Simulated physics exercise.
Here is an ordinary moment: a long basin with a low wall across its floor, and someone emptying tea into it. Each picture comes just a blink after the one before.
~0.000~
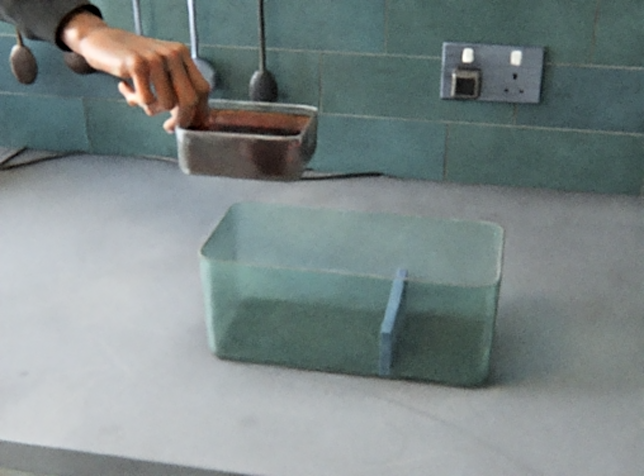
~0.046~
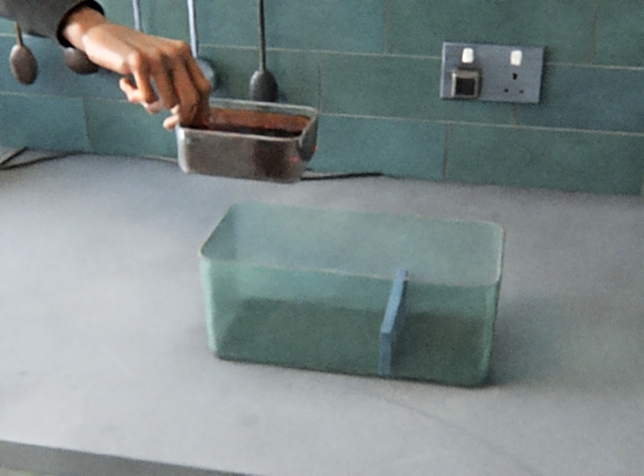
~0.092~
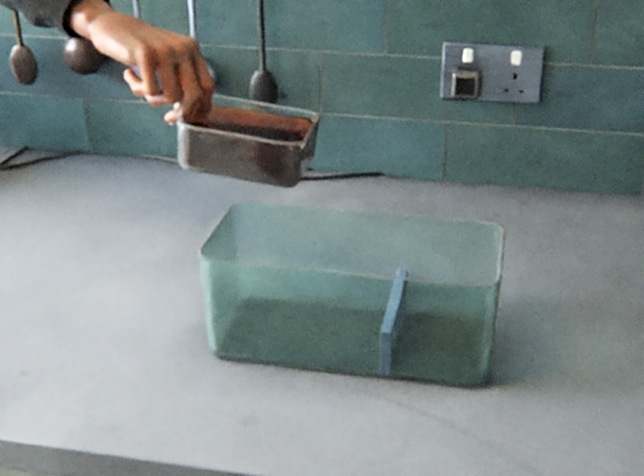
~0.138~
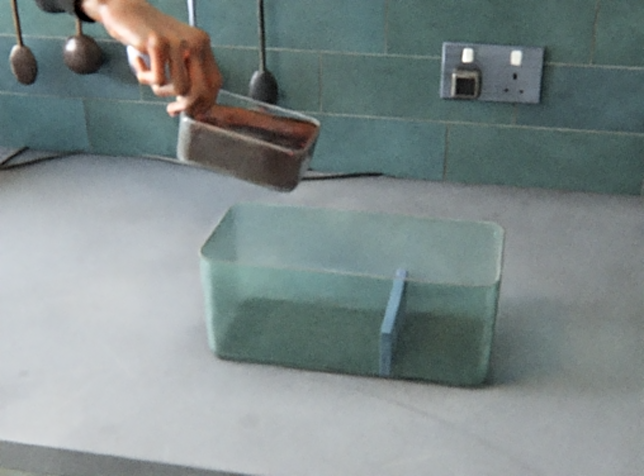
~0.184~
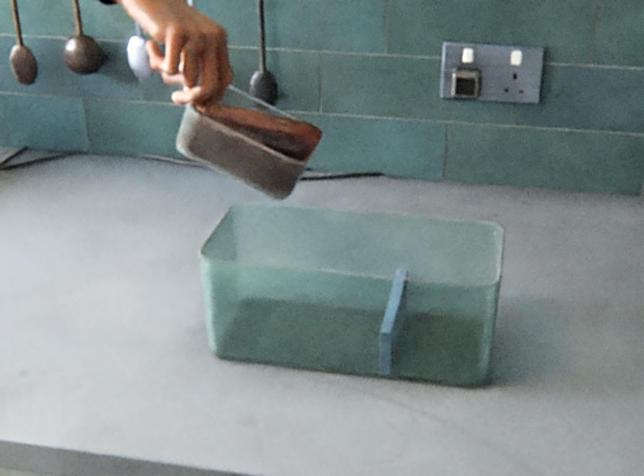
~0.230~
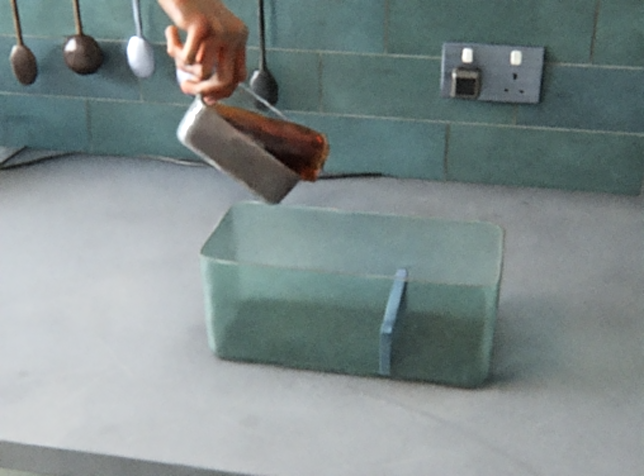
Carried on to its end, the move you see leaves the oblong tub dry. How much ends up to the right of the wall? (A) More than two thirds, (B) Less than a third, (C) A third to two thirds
B, less than a third.
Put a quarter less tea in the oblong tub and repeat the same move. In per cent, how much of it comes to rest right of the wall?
I'd put it at around 5 %.
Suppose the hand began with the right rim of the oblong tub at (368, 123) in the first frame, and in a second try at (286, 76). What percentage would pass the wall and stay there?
It comes to 65 % the first time and 5 % the second.
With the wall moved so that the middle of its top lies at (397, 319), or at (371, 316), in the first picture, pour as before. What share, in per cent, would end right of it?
Around 15 percent in try one and around 30 percent in try two.
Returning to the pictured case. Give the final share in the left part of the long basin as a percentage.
About 95 per cent.
A moment on, the oblong tub is tipped right over and 6 per cent is still to pour, 73 is left of the wall and 0 right of it.
Next, the oblong tub is tipped right over and 0 per cent is still to pour, 95 is left of the wall and 2 right of it.
Then the oblong tub is tipped right over and 0 per cent is still to pour, 96 is left of the wall and 3 right of it.
Later the oblong tub is tipped right over and 0 per cent is still to pour, 96 is left of the wall and 3 right of it.
In the end 96 per cent lies left of the wall, 3 right of it and 1 outside.
